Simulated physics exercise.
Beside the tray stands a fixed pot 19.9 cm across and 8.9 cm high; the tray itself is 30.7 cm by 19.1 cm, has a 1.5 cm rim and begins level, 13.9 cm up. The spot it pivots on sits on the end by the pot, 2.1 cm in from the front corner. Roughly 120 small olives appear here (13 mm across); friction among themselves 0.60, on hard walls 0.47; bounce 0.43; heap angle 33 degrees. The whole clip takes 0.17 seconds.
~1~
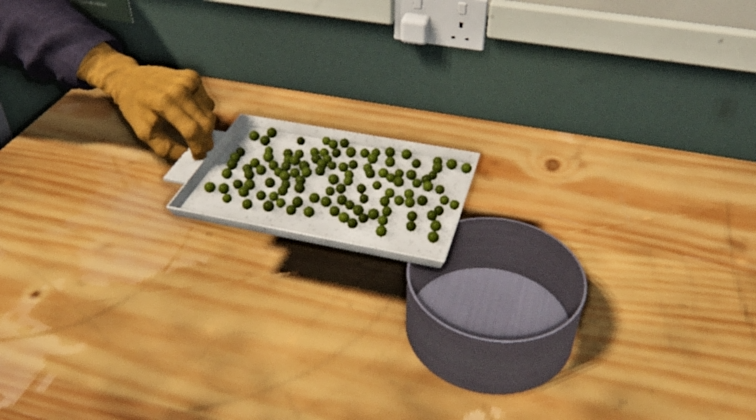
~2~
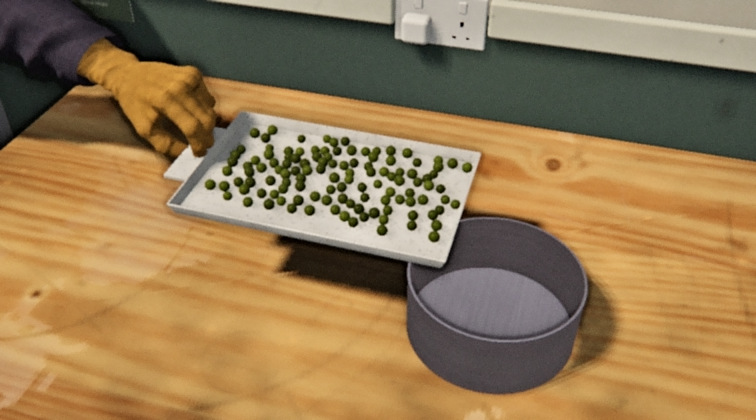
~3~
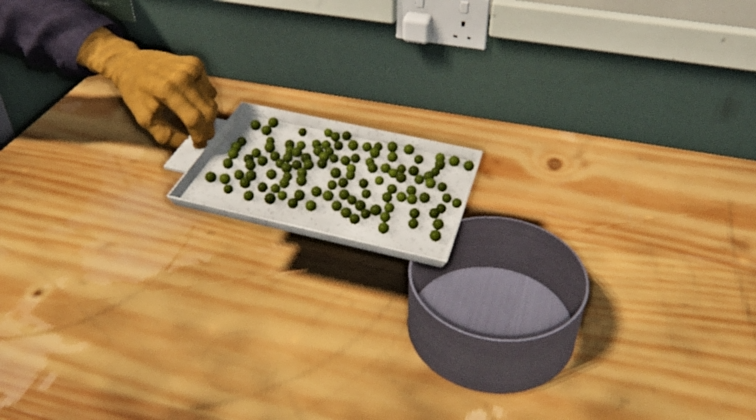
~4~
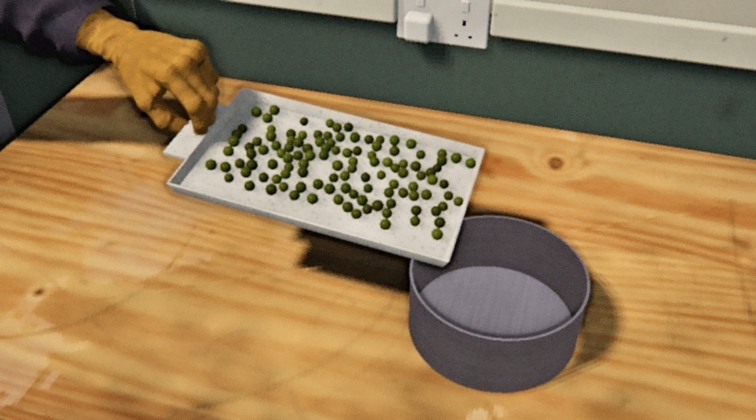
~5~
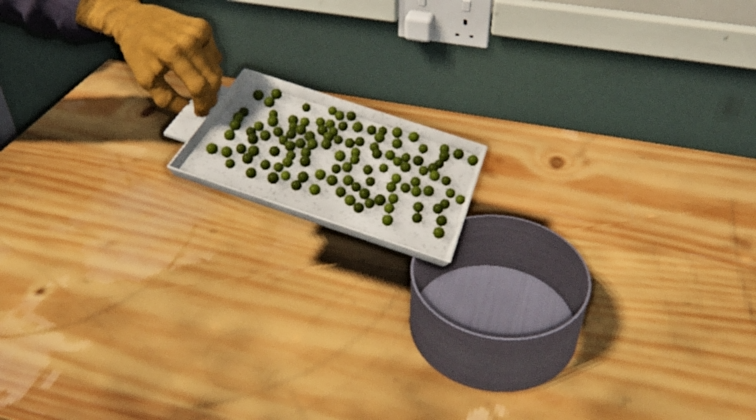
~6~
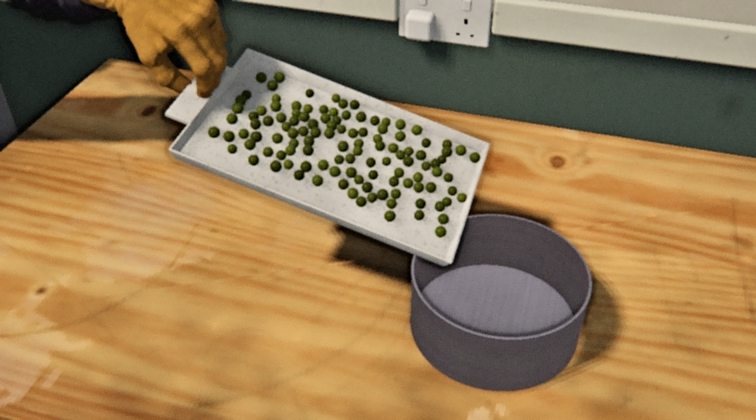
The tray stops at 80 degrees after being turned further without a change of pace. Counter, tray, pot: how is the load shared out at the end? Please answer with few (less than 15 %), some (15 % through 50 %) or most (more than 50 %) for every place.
Counter: Few, tray: Few, pot: Most.
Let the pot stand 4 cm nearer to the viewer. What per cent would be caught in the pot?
It would come to roughly 95 percent.
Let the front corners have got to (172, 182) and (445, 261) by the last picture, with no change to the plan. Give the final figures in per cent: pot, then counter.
Pot 15 % / counter 85 %.
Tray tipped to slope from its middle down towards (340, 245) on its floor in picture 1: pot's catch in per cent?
Estimate: Some 20 per cent.
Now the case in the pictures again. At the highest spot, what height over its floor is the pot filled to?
Measured height: Approx. 3.0 cm.
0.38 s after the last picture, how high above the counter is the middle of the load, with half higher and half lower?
Roughly 20 centimetres, more or less.
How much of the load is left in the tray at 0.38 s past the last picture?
Of the load, some 100 percent.
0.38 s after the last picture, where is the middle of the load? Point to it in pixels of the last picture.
Estimated centre of load: Around (463, 195).
Then, 0.23 s after the last picture, tilt 49 degrees; the tray holds 100 %, the pot 0 %.
Then, 0.38 s after the last picture, tilt 71 degrees; the tray holds 100 %, the pot 0 %.
Then, 0.65 s after the last picture, tilt 80 degrees; the tray holds 15 %, the pot 75 %.
In the end, counter 10 %, tray 0 %, pot 90 %.
